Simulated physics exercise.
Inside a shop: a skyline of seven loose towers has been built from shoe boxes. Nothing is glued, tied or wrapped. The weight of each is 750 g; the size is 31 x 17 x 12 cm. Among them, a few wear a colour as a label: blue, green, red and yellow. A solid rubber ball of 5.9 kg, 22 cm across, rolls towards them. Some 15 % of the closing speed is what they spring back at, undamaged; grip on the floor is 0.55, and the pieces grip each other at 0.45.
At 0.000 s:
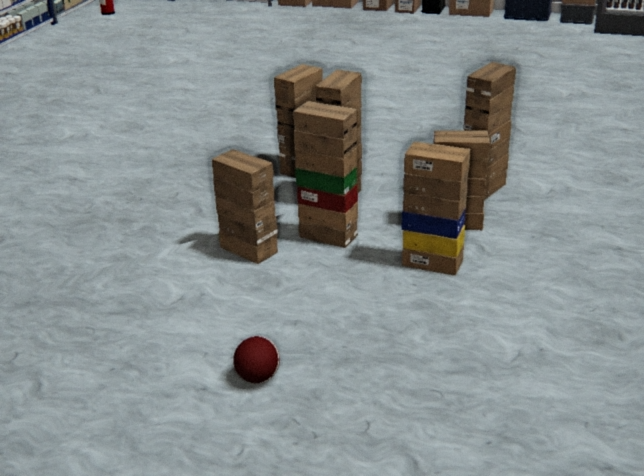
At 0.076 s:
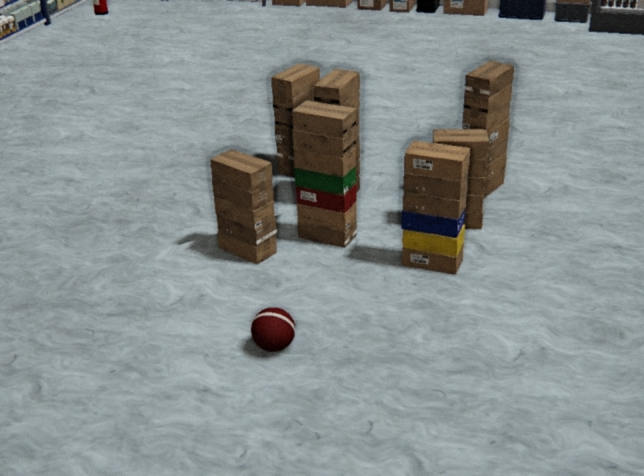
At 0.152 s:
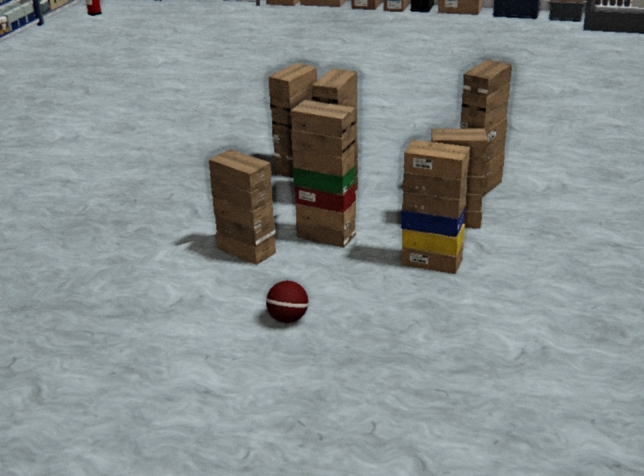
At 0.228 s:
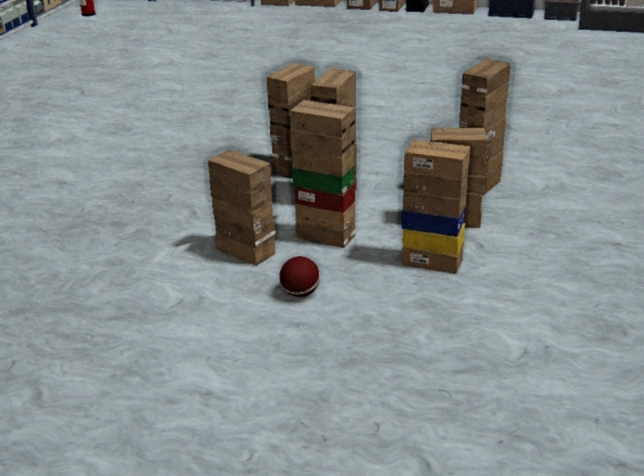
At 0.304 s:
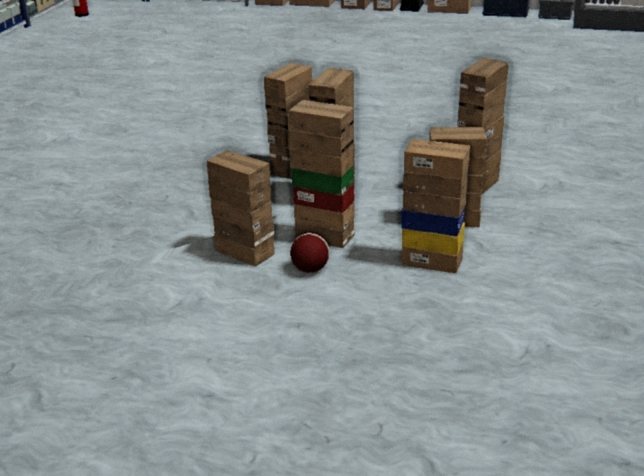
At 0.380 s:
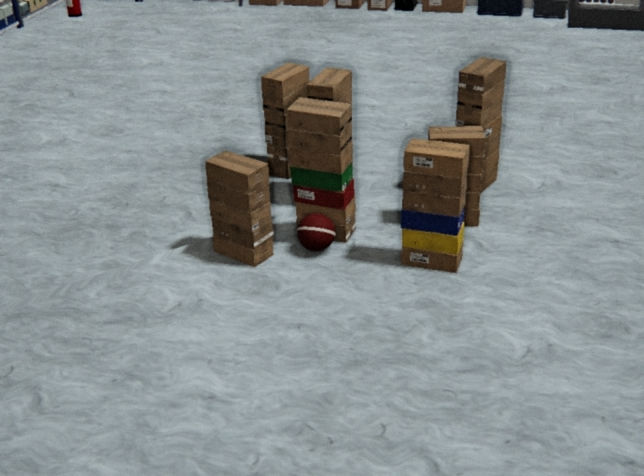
On a mottled grey floor, a dark red ball rolling away between stacked box towers and bumping the one with green and red boxes.
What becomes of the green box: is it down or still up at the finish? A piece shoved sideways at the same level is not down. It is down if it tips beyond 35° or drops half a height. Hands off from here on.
It is down.
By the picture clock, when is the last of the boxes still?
Roughly 2.0 seconds.
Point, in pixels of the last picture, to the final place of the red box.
In the last picture it sits at roughly (354, 198).
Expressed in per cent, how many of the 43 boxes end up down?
Near 10 per cent.
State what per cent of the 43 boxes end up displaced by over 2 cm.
It is 35 per cent.
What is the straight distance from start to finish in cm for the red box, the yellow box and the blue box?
Displacements: Red = 30, yellow = 0, blue = 0 (cm).
Around 0.54 s, ball still moving; none of the 43 boxes down, 12 disturbed; green box tipped 33°; red box tipped 35°.
Around 0.76 s, ball still moving; 5 of the 43 boxes down; green box tipped 73°, 11 cm lower; red box tipped 71°, 6 cm lower.
Finally (2.4 s), ball rolling away; 5 of the 43 boxes down; green box on its side; red box on its side; blue box unmoved. Seen by the last camera, middles, green box near (337, 209), red box near (354, 198).
